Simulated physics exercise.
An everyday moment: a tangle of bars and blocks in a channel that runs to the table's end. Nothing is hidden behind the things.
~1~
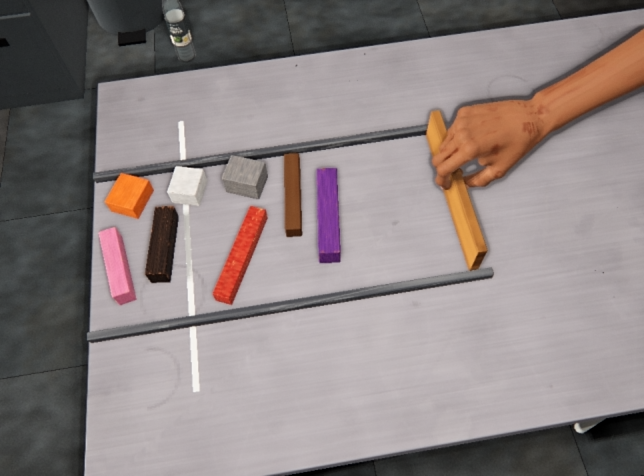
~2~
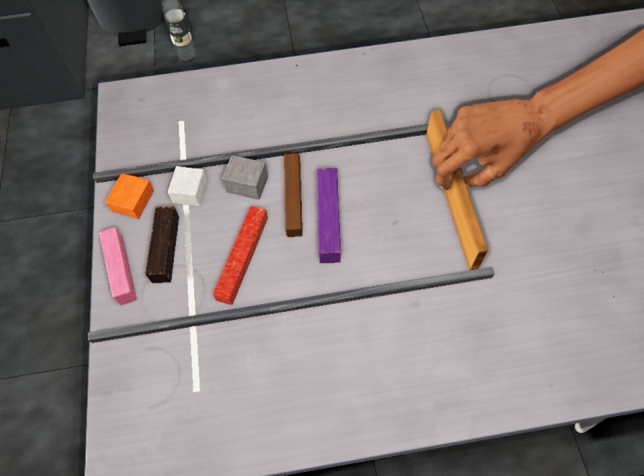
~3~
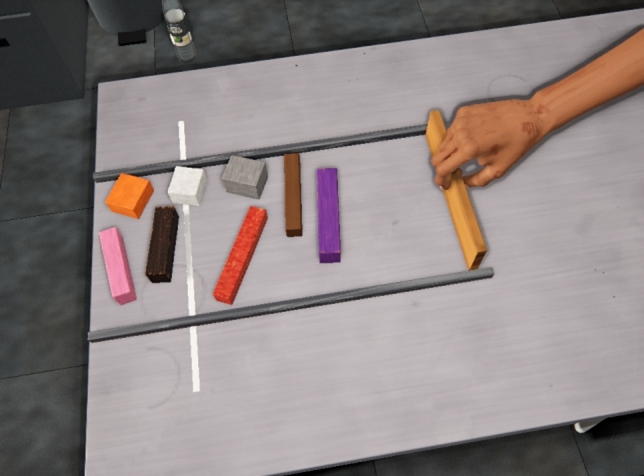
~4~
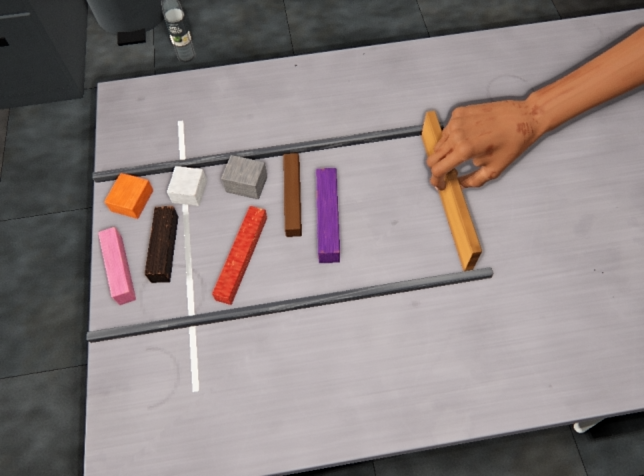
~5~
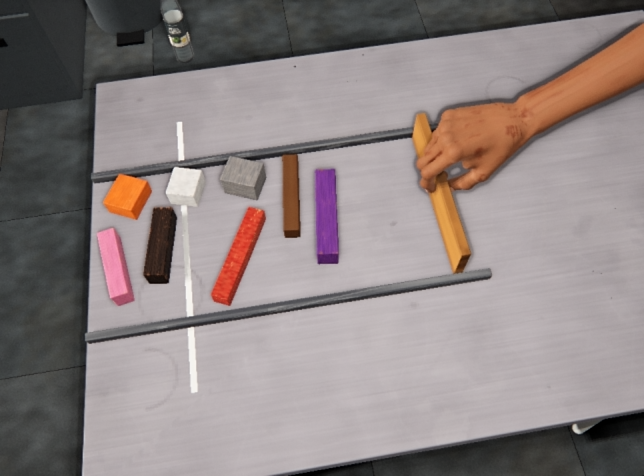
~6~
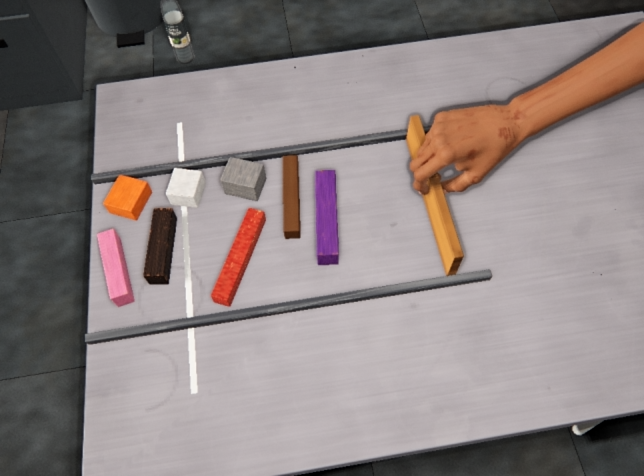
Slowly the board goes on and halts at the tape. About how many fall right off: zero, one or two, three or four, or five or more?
The number that fall off is one or two.
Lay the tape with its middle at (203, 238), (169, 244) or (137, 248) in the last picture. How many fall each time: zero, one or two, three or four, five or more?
Taking them in turn, one or two; either three or four; at least five.
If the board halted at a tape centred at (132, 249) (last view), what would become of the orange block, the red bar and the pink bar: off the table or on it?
The orange block goes over; the red bar does not fall; the pink bar comes down.
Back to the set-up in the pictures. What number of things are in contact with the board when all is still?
It touches 1.
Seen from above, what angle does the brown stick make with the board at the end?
Some 0 degrees.
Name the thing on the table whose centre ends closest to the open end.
It is the white block.
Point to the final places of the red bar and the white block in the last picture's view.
The red bar stops around (143, 273); the white block around (95, 199).
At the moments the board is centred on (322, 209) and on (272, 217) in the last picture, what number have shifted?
2 and 5.
Soon after, none off yet; pink bar at rest near (116, 267); orange block at rest near (128, 198); black bar at rest near (161, 246).
In the end, the number that fall off is one or two; gone, orange block.
